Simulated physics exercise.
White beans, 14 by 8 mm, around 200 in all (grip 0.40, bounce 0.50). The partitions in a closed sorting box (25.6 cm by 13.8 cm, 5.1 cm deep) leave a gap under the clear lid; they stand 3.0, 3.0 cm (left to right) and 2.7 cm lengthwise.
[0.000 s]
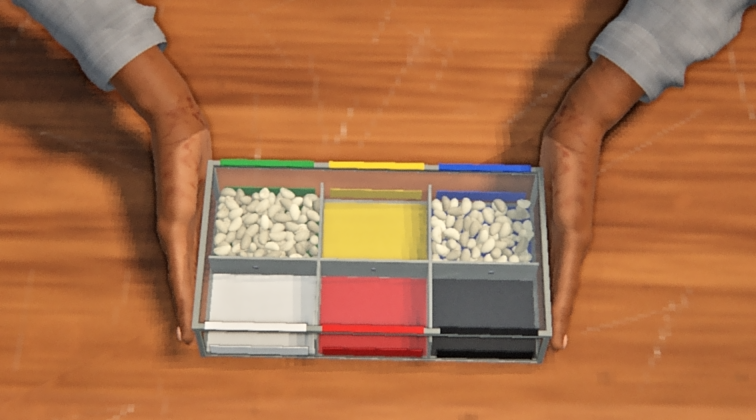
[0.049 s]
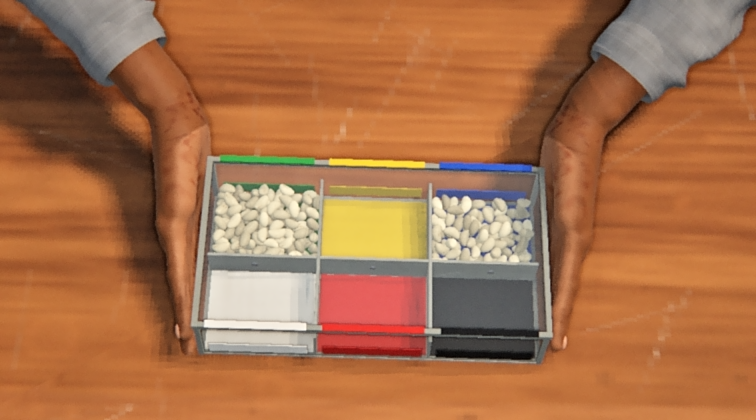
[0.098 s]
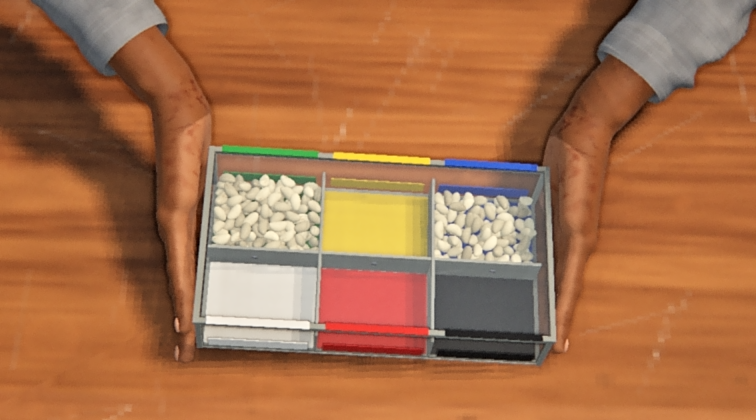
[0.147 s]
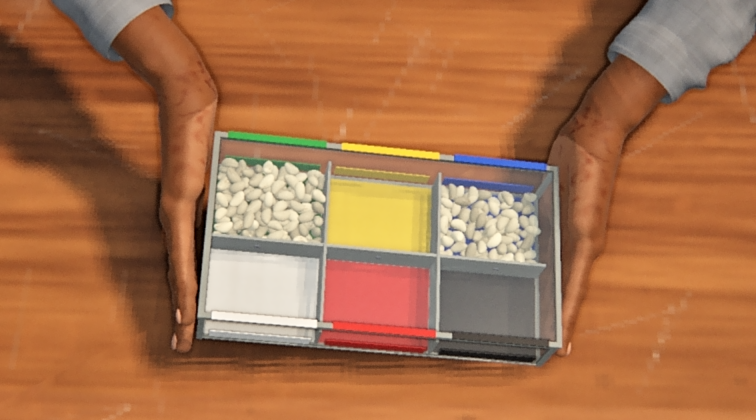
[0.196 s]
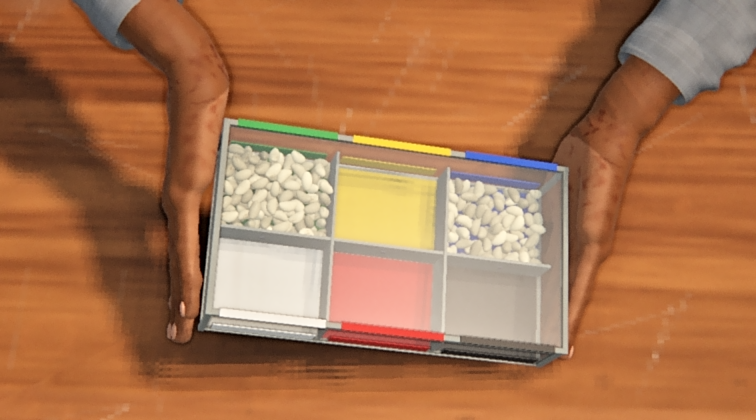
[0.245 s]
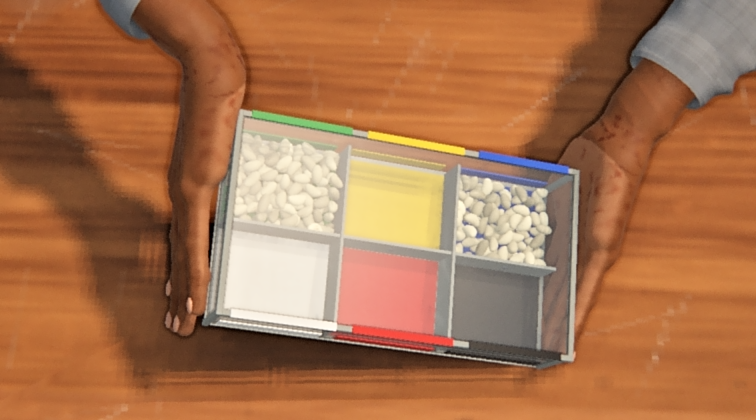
To begin with, two hands hold a clear-lidded, six-section box level above a wooden surface, with white beans in the green and blue compartments at the back. The hands then tilt it steadily, the right side dipping lower, while the beans stay in their two compartments.
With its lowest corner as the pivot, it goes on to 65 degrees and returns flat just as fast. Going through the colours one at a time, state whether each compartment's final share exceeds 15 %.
Red compartment: Holds a share past the limit; blue compartment: Holds a share past the limit; green compartment: Holds a share past the limit; yellow compartment: Holds a share within the limit; white compartment: Holds a share within the limit; black compartment: Holds a share within the limit.
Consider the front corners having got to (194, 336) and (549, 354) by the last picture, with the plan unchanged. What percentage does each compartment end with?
Result - red: 5 %; blue: 35 %; green: 40 %; yellow: 0 %; white: 10 %; black: 5 %.
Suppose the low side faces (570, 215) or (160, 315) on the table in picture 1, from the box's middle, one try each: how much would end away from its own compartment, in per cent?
The share comes to about 20 in a hundred, then about 25 in a hundred.
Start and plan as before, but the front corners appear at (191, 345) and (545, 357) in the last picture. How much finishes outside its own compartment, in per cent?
My guess is close to 20 per cent.
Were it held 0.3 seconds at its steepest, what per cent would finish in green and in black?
Then, in per cent: Green 30, black 15.
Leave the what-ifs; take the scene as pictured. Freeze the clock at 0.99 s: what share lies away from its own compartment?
Share: Approx. 35 %.
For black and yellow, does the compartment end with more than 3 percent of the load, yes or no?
Note - black affirmative, yellow negative.
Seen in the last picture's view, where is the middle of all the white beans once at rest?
In the last view, approximately (418, 264).
After 0.69 s, tilt 63 degrees; red 10 %, blue 40 %, green 45 %.
After 0.99 s, tilt 25 degrees; red 20 %, blue 35 %, green 30 %, white 5 %, black 10 %.
After 1.39 s, tilt 0 degrees; red 20 %, blue 35 %, green 30 %, white 5 %, black 10 %.
At rest (1.8 s), red 20 %, blue 35 %, green 30 %, yellow 0 %, white 5 %, black 10 %.
